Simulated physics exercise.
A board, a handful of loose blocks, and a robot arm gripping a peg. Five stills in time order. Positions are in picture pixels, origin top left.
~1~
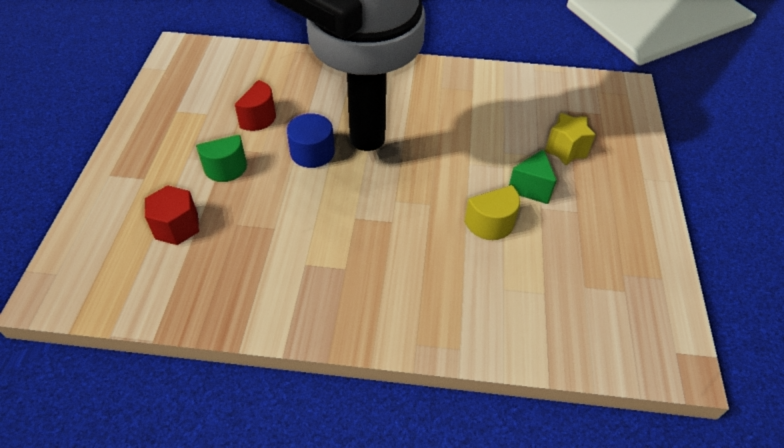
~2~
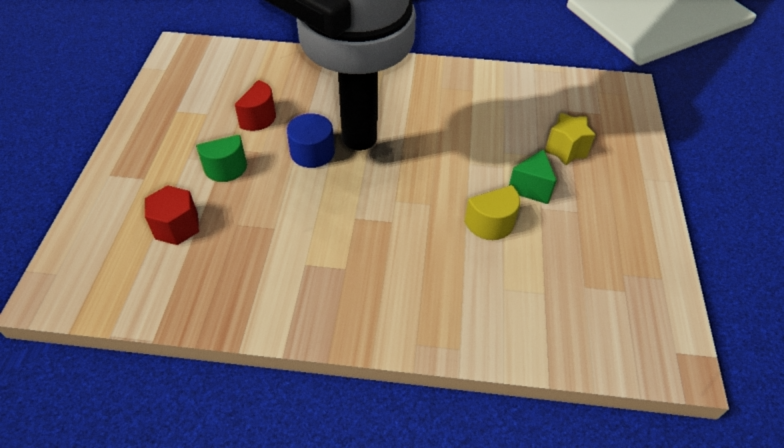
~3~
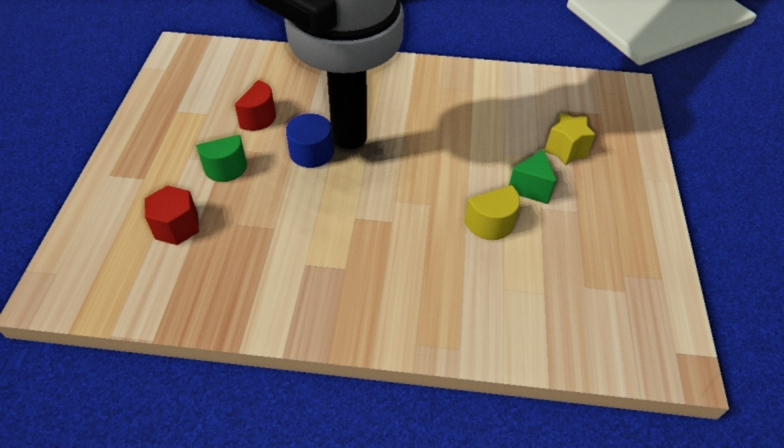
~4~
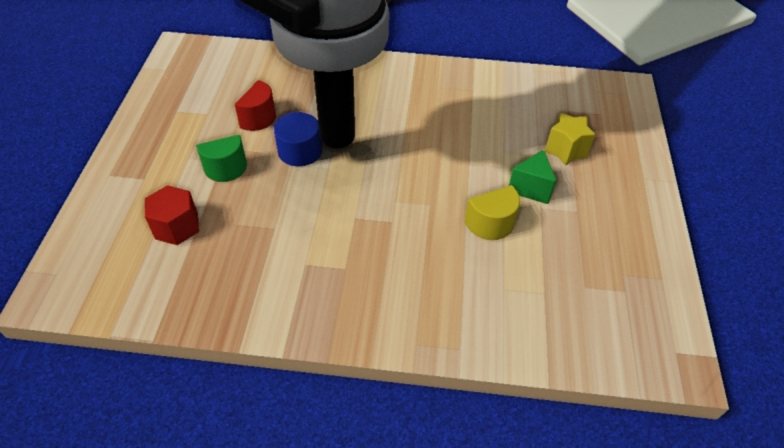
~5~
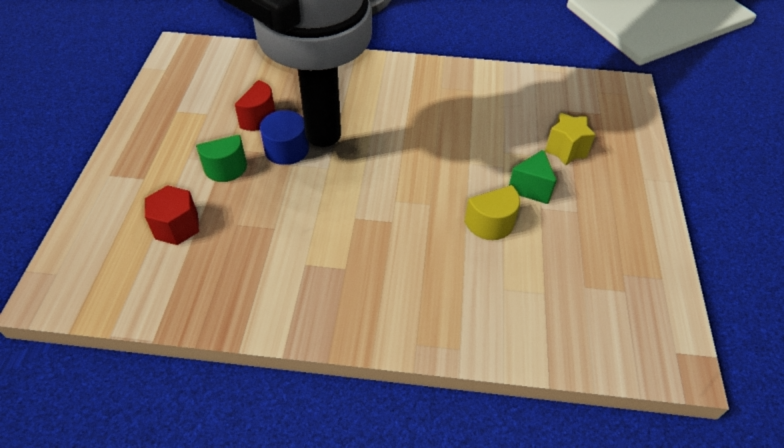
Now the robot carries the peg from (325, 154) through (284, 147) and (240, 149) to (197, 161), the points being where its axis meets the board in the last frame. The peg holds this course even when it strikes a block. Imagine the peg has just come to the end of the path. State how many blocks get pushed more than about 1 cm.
The push moves two blocks more than 1 cm.
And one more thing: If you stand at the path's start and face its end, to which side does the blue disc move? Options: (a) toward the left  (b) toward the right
That would be b.
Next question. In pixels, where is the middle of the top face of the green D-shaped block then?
I'd place it at (183, 163), taking the centre of its top.
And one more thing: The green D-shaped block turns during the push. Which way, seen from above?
The green D-shaped block rotates counterclockwise.
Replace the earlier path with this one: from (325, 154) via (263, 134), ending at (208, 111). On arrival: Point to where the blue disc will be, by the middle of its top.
My estimate: (188, 116).
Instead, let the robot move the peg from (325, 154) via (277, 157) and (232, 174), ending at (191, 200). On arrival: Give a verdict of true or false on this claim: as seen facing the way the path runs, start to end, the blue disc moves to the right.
That claim is true.
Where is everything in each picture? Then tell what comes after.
In the first picture, peg tip (368, 140); block tops, red six-sided block (167, 203); green D-shaped block (220, 146); red D-shaped block (256, 94); blue disc (310, 128).
In the second picture, peg (360, 140); blocks unchanged.
In the third picture, peg (350, 139); blocks unchanged.
In the fourth picture, peg (338, 138); blue disc (297, 126).
In the fifth picture, peg (324, 136); red six-sided block (167, 203); green D-shaped block (220, 146); red D-shaped block (256, 94); blue disc (283, 125).
The first path, step by step. One third of the way, peg (280, 129); green D-shaped block (212, 148), turned 25° anticlockwise; red D-shaped block (252, 92), turned 20° clockwise; blue disc (239, 119).
Two thirds of the way, peg (234, 131); green D-shaped block (205, 149), turned 60° anticlockwise; red D-shaped block (251, 92), turned 20° clockwise; blue disc (196, 116).
At the end, peg (191, 143); red six-sided block in place; green D-shaped block (183, 163), turned 120° anticlockwise; red D-shaped block (251, 92), turned 20° clockwise; blue disc (169, 115).
